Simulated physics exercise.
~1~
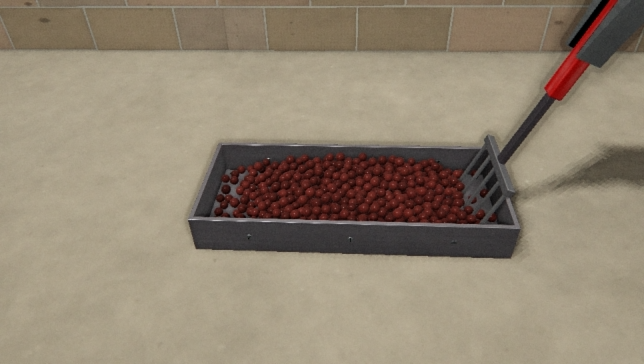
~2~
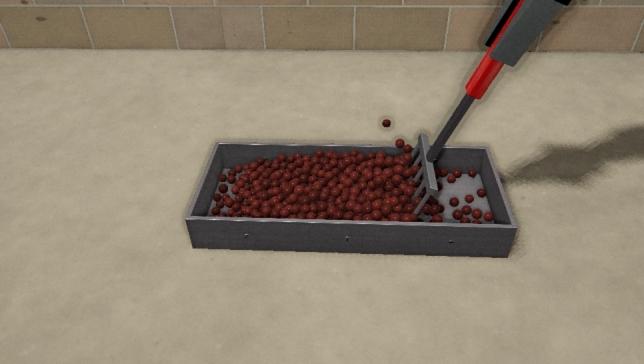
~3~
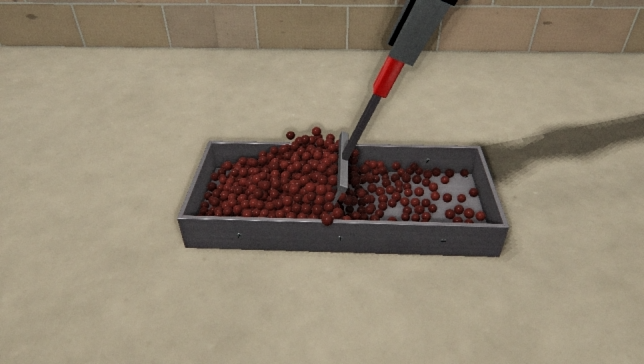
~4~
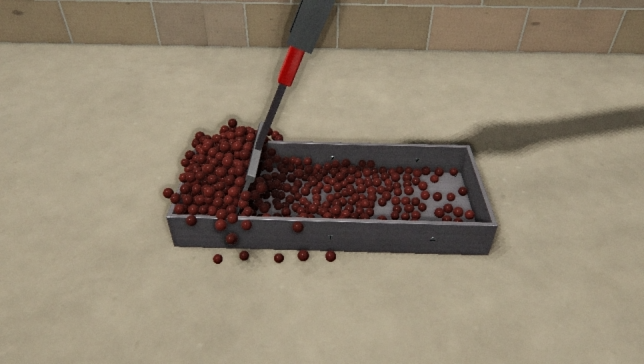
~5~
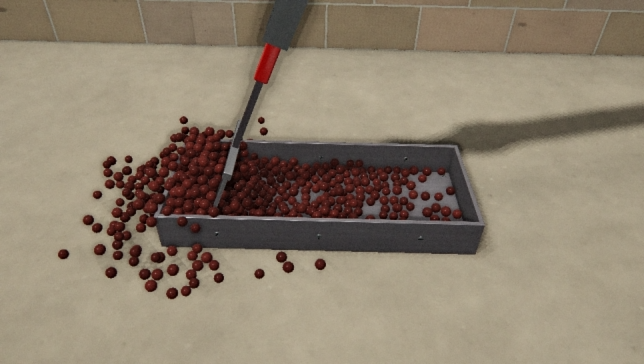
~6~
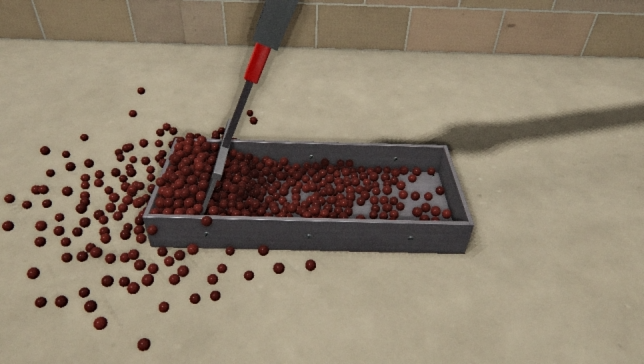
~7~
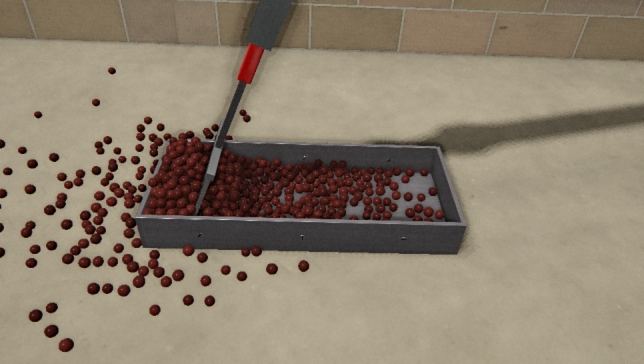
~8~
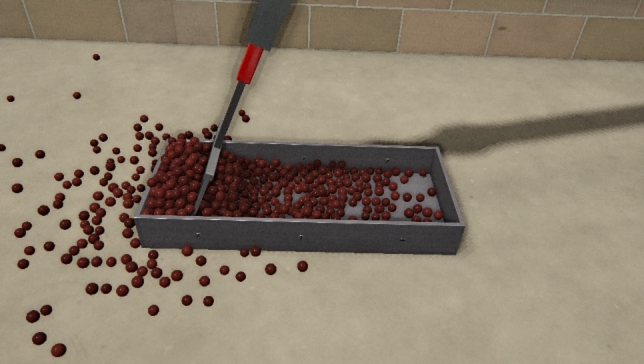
A dark grey comb on a red and black robot arm stands at the right end of a long grey tray of dark red beads, seen from above and in front on a pale beige surface with a tiled strip behind. The comb sweeps left through the beads, piling them ahead of it and leaving a thinner scatter behind. Near the left end the heap rises above the rim and spills over the walls. The comb stops just short of that end while loose beads roll outward across the surface. Most beads remain in the tray, heaped at the left around the still comb.
